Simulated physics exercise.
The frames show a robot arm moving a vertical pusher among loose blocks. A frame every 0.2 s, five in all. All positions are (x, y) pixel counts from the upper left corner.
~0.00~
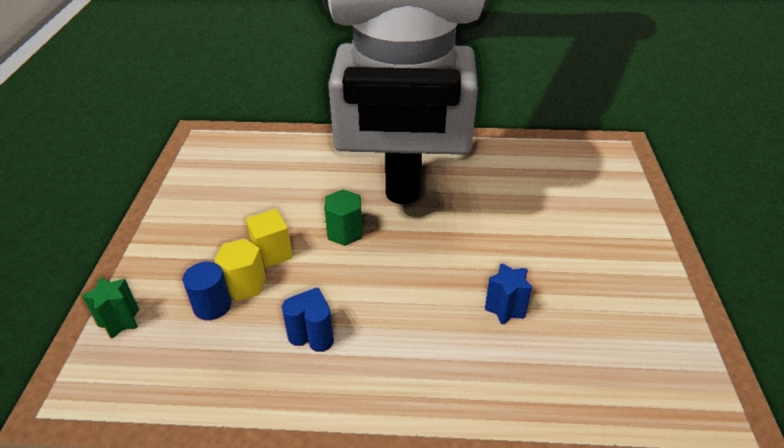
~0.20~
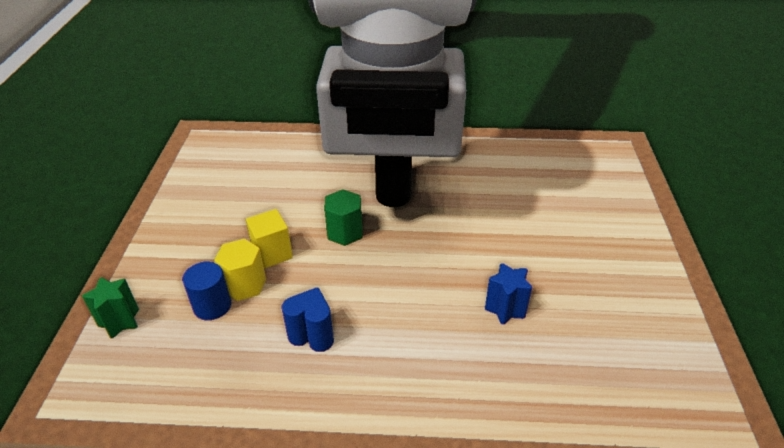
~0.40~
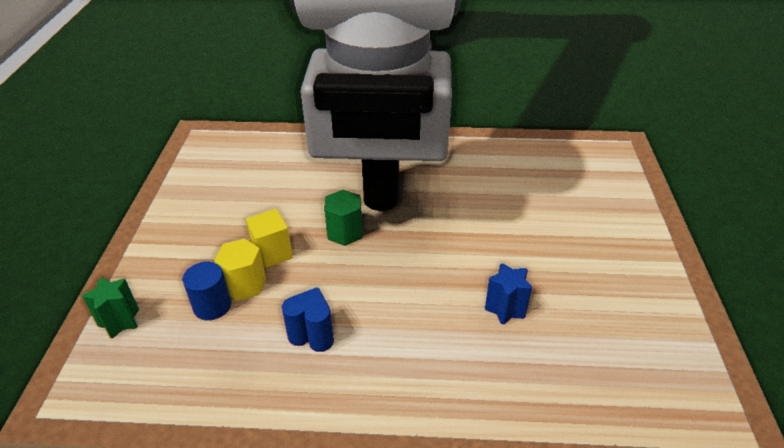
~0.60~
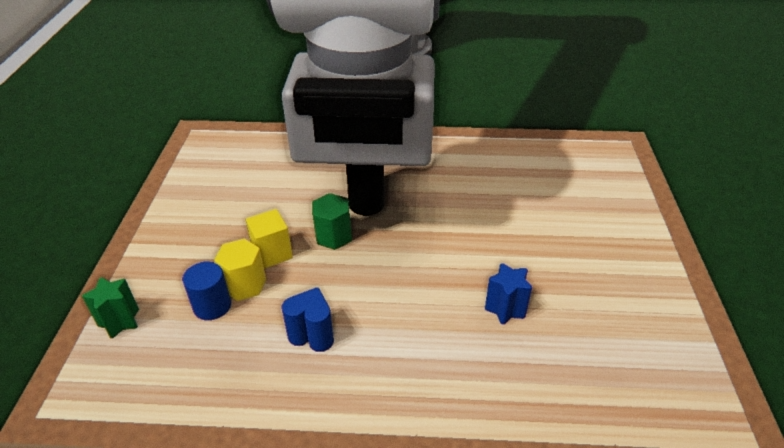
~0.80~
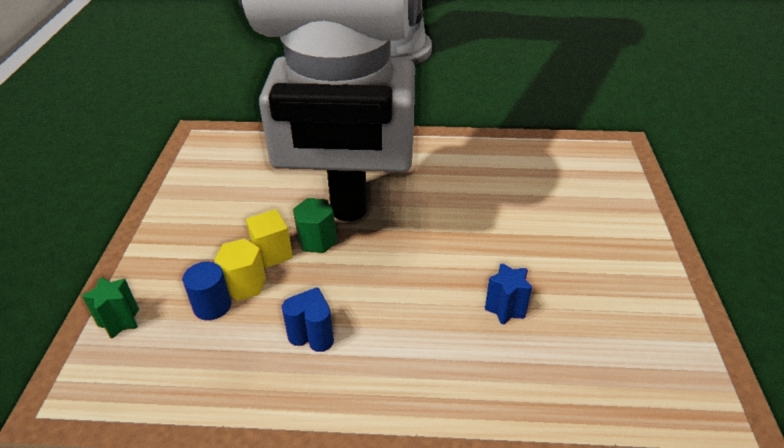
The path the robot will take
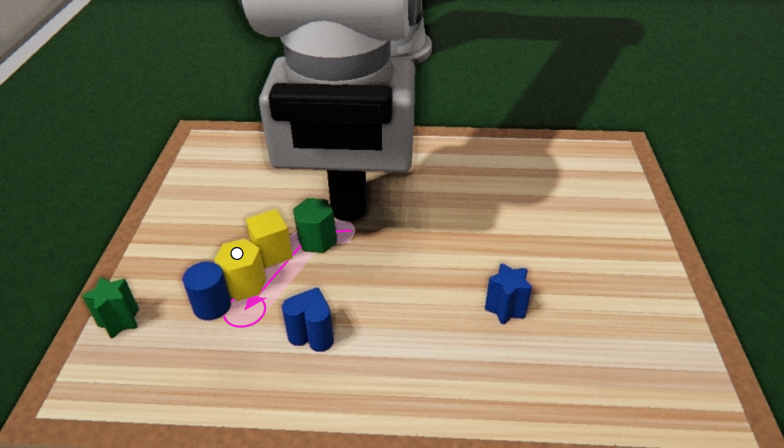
A robot arm slides its black pusher left and nudges a green six-sided block toward yellow blocks.
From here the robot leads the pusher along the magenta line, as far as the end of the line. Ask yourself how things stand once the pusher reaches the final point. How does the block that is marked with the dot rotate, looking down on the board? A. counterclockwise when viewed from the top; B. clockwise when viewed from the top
That would be A.
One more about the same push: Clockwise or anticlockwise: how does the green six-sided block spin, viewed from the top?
The green six-sided block rotates clockwise.
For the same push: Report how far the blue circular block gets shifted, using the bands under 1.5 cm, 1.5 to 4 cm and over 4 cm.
From 1.5 to 4 cm.
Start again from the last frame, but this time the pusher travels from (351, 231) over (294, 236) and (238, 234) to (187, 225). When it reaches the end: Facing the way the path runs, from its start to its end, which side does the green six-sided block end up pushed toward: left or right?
Shifts left.
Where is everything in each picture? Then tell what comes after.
The first picture shows pusher's lower end at (403, 194); blue circular block at (202, 275); yellow six-sided block at (237, 253); yellow four-sided block at (266, 223); green six-sided block at (343, 201).
The second picture shows pusher at (394, 197); blocks still.
The third picture shows pusher at (381, 200); blocks still.
The fourth picture shows pusher at (367, 205); green six-sided block at (331, 205).
The fifth picture shows pusher at (349, 210); blue circular block at (202, 275); yellow six-sided block at (237, 253); yellow four-sided block at (266, 223); green six-sided block at (313, 210).
Drawn move, from (351, 231) via (305, 242) and (276, 274), ending at (245, 310); the dot is on the yellow six-sided block.
What follows on the original path. One third of the way, pusher at (302, 222); blue circular block at (195, 284); yellow six-sided block at (222, 256), turned 45° anticlockwise; yellow four-sided block at (227, 228); green six-sided block at (263, 222).
Two thirds of the way, pusher at (272, 254); blue circular block at (194, 287); yellow six-sided block at (214, 258), turned 70° anticlockwise; yellow four-sided block at (200, 230), turned 30° clockwise; green six-sided block at (236, 231), turned 25° clockwise.
At the end, pusher at (239, 290); blue circular block at (184, 291); yellow six-sided block at (207, 261), turned 45° anticlockwise; yellow four-sided block at (200, 230), turned 30° clockwise; green six-sided block at (236, 231), turned 25° clockwise.
